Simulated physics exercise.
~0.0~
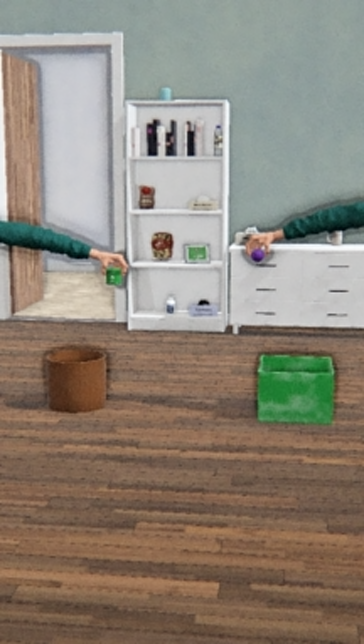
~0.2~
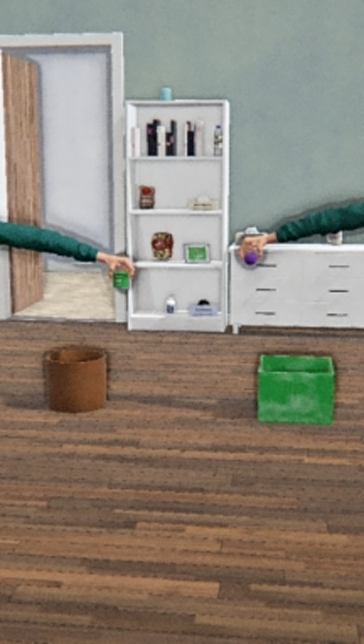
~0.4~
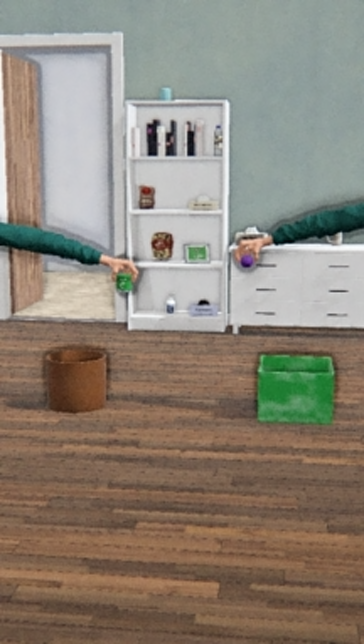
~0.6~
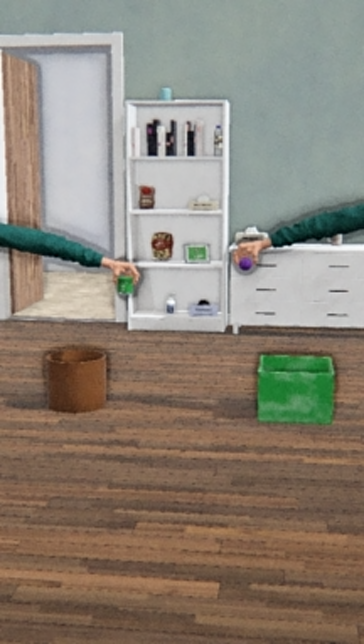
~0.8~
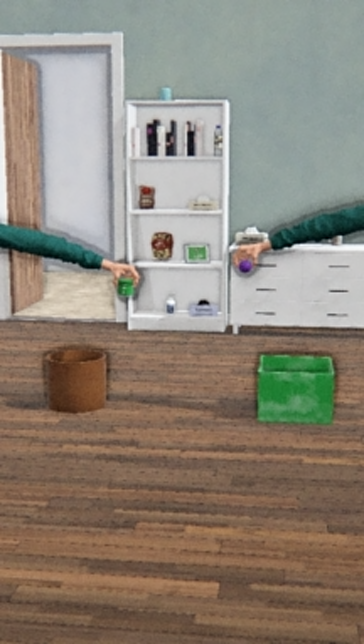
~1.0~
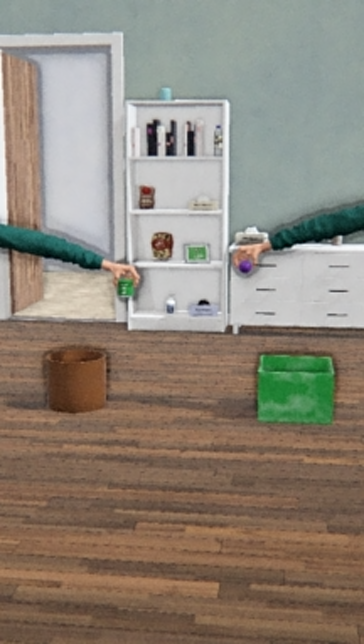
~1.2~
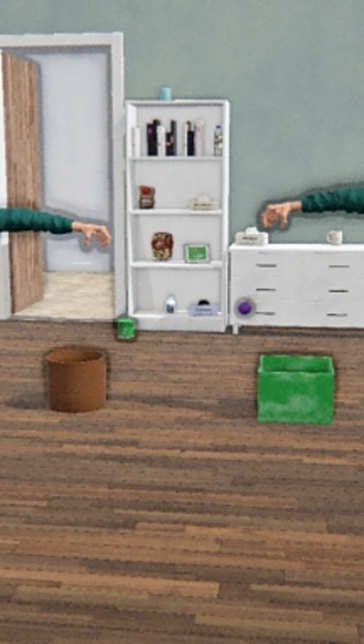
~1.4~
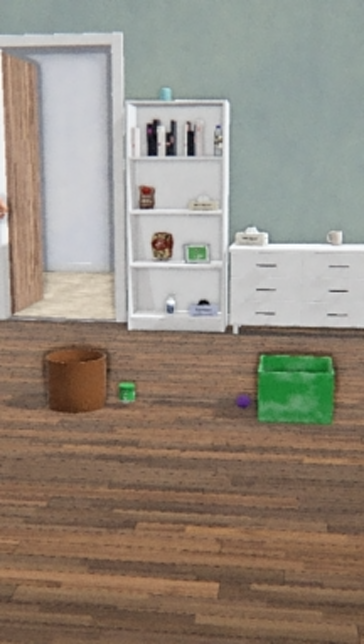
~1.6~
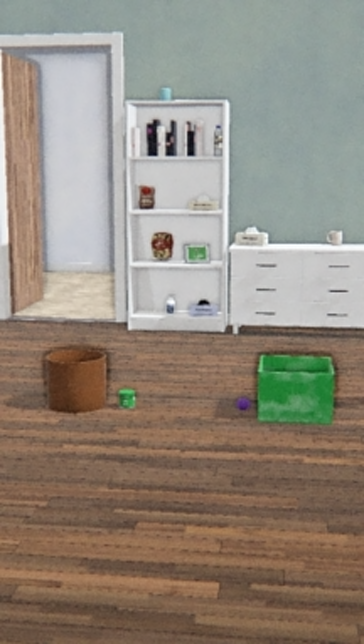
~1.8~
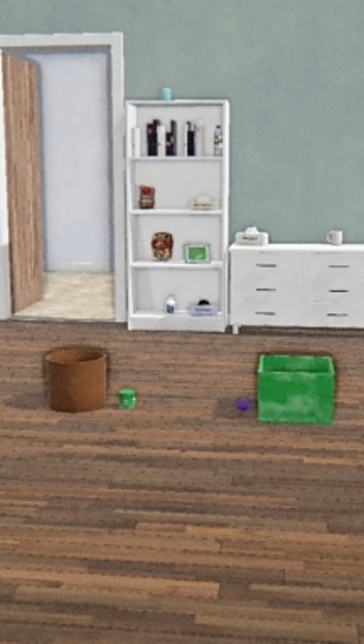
In a room with a wooden floor, two hands release a green tin and a purple onion, both landing beside open containers.
